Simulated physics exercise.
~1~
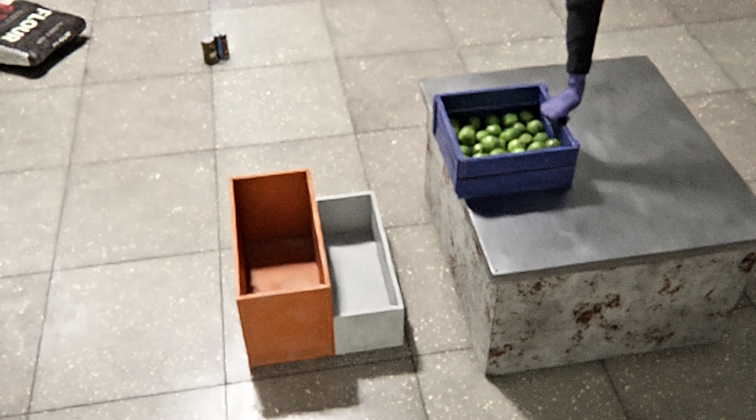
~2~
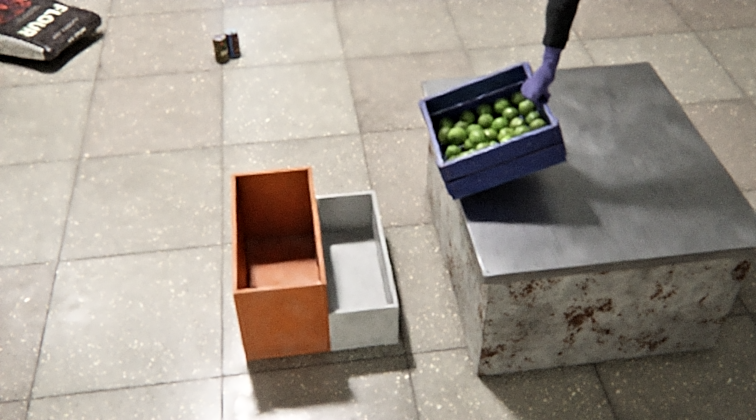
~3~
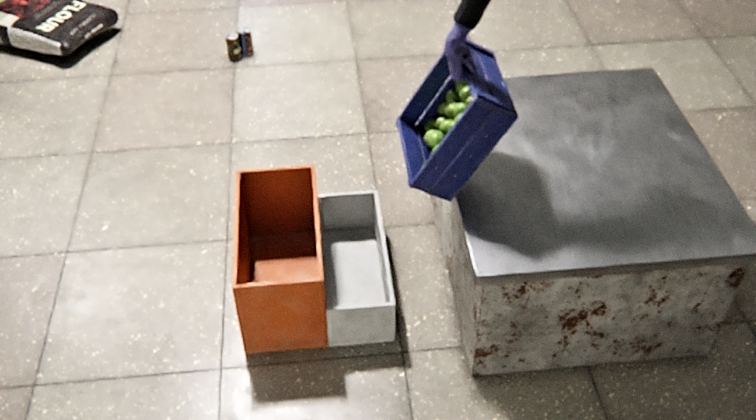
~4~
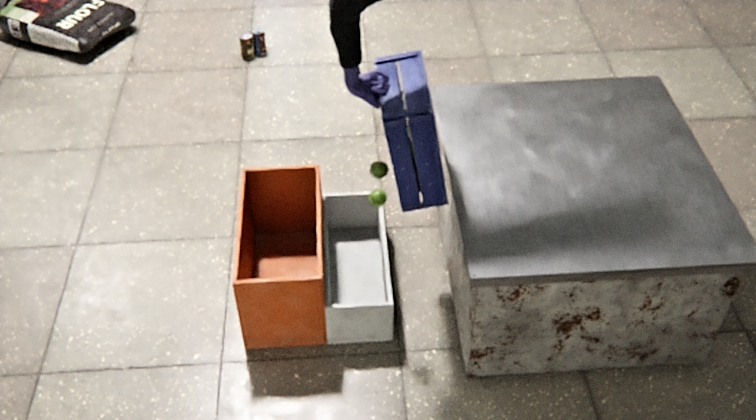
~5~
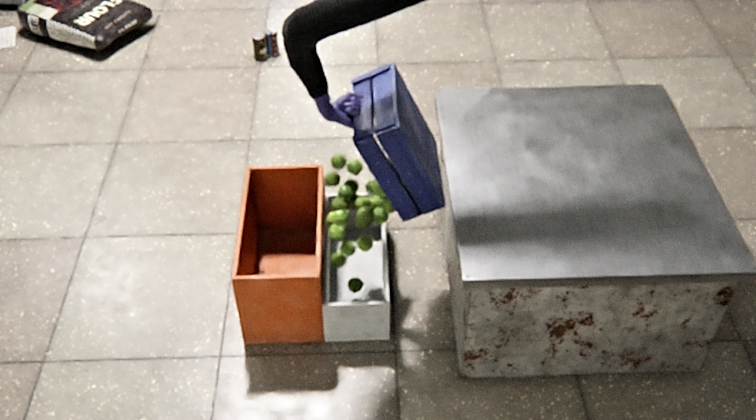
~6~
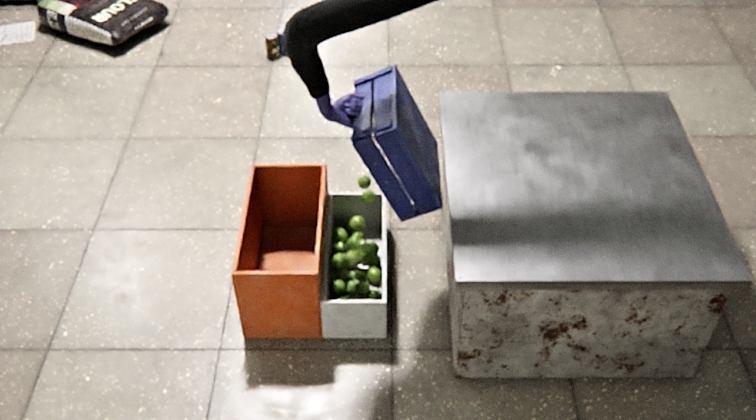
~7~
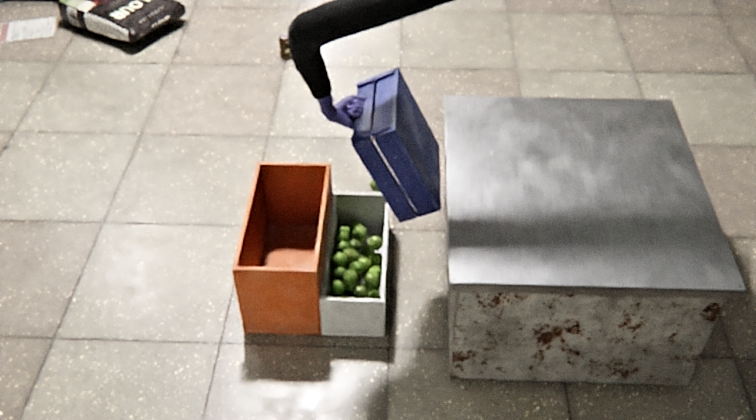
A purple-gloved hand in a dark sleeve grips a blue crate of green apples on a rust-stained, grey-topped bench at the right of a tiled floor, seen from above as the view drifts slightly sideways. An open orange tote and a lower white box stand side by side to the left, with a flour bag farther back. The hand lifts the crate, swings it left and tips it steeply. A couple of apples drop first, then a cluster tumbles into the white box. The crate stays tipped as the last ones fall, leaving the apples piled there and the orange tote empty.
